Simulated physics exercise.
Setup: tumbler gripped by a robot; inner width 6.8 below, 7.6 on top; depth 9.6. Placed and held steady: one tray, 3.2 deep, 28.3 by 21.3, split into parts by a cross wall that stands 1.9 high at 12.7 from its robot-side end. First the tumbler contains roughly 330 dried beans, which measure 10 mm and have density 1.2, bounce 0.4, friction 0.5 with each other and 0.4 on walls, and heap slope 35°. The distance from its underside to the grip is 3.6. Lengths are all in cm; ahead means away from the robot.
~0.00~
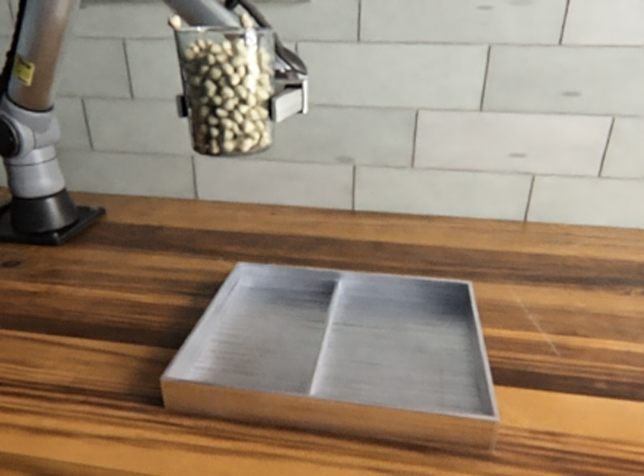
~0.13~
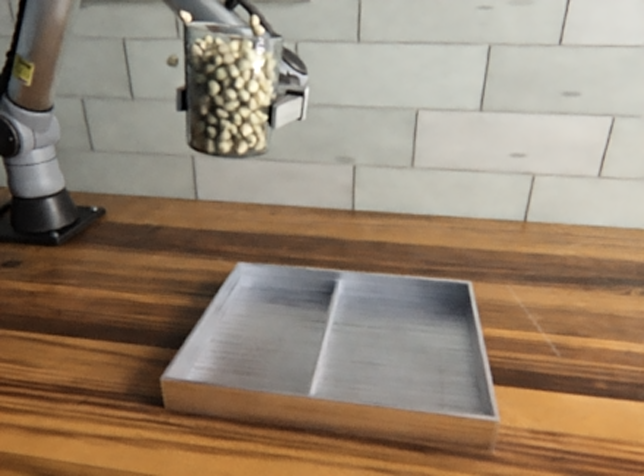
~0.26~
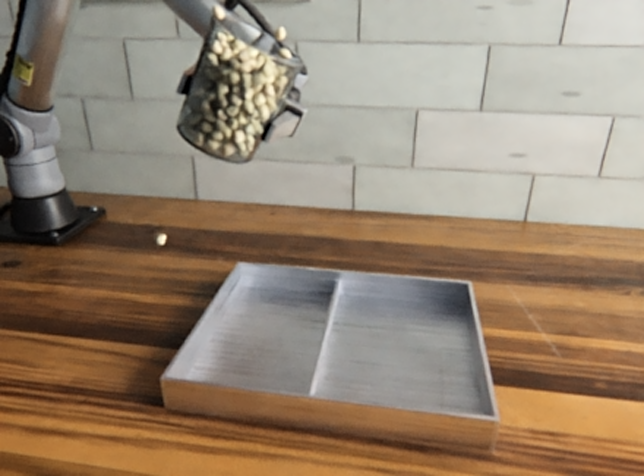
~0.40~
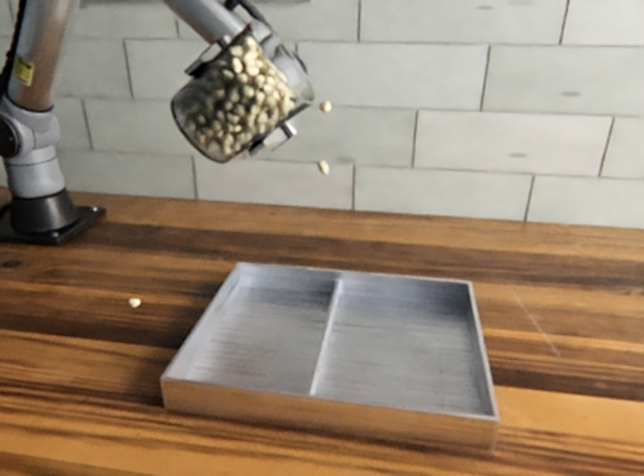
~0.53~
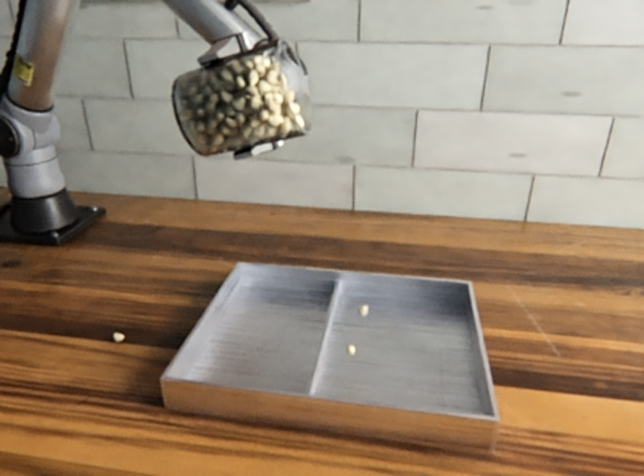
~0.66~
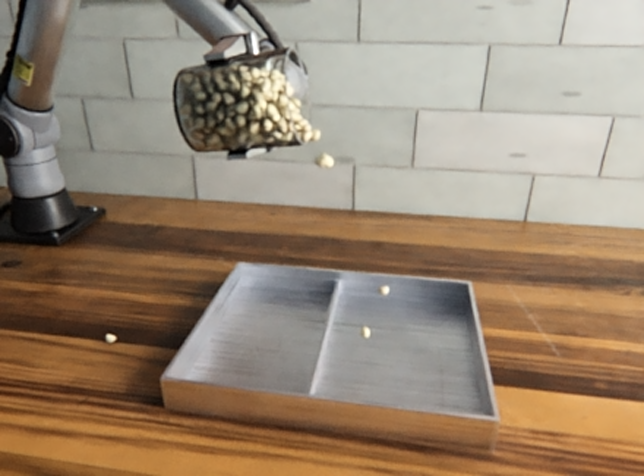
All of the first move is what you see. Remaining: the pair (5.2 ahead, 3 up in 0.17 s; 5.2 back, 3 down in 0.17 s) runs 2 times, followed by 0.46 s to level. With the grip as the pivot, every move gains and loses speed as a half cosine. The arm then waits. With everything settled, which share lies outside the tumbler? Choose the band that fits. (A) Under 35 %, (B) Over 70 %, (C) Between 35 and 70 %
The answer is B.
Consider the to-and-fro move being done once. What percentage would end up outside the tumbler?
Roughly 55 in a hundred.
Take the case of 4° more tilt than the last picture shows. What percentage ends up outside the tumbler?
Estimate: Close to 85 in a hundred.
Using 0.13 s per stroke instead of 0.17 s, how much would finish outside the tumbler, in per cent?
In that case it would be near 95 percent.
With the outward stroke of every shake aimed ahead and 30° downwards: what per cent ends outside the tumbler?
Close to 45 in a hundred.
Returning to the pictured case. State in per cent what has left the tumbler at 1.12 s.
About 55 per cent so far.
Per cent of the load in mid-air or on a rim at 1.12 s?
Estimated fraction: Near 3 %.
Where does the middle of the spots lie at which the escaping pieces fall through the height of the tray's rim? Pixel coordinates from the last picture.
About at (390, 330).
After 1.12 s, tilted 81° forward, highest piece 28 above the table; 154 in the tumbler, 148 in the far-side part, 9 in the robot-side part, 4 on the table or floor, 11 in flight or on a rim.
After 1.57 s, tilted 40° forward, highest piece 28 above the table; 226 in the far-side part, 70 in the tumbler, 18 in the robot-side part, 10 on the table or floor, 2 in flight or on a rim.
After 2.00 s, level, highest piece 26 above the table; 228 in the far-side part, 70 in the tumbler, 18 in the robot-side part, 10 on the table or floor.
After 3.05 s, level, highest piece 26 above the table; 228 in the far-side part, 70 in the tumbler, 18 in the robot-side part, 10 on the table or floor.
At rest, 228 in the far-side part, 70 in the tumbler, 18 in the robot-side part, 10 on the table or floor. That is 79 % outside the tumbler.
